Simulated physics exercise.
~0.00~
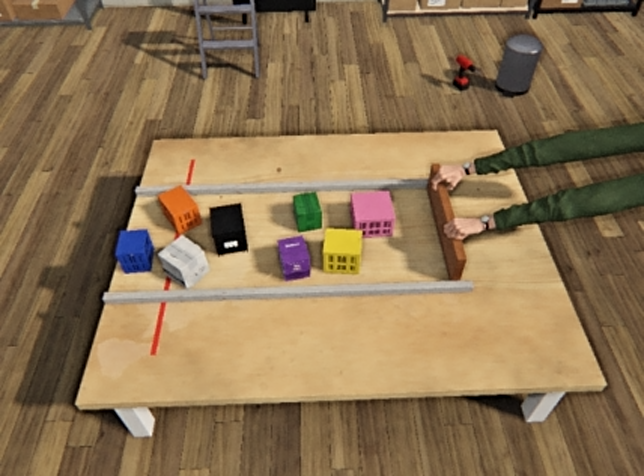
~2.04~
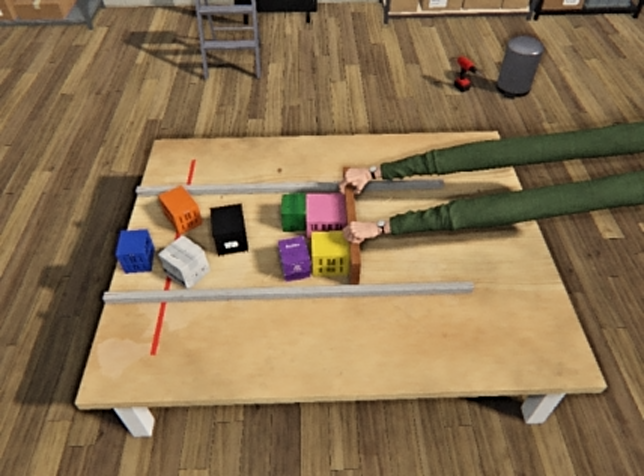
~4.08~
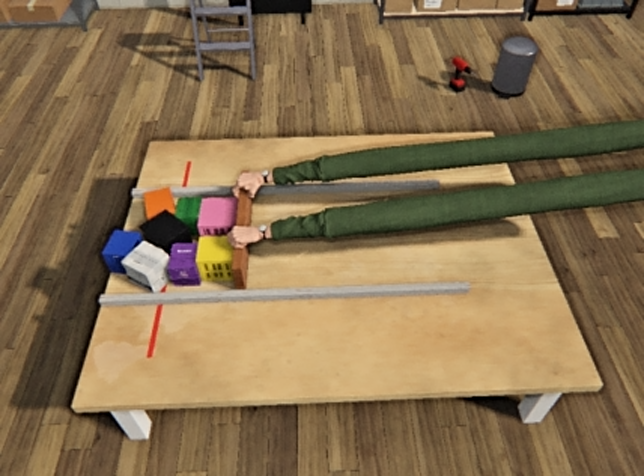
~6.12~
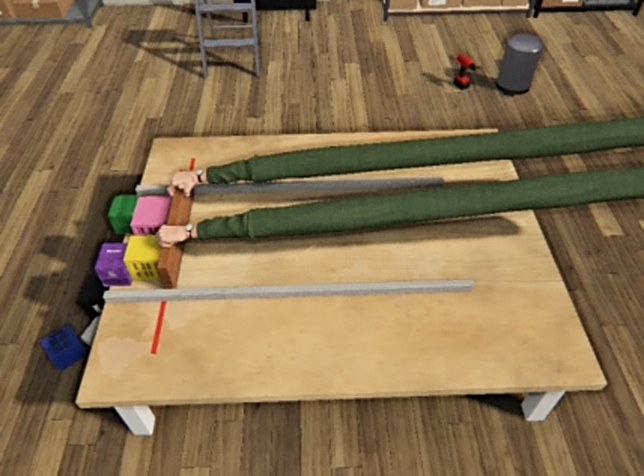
Green-sleeved arms pushing a plank left along a wooden platform, bunching colourful boxes together until the leading ones drop off the edge.
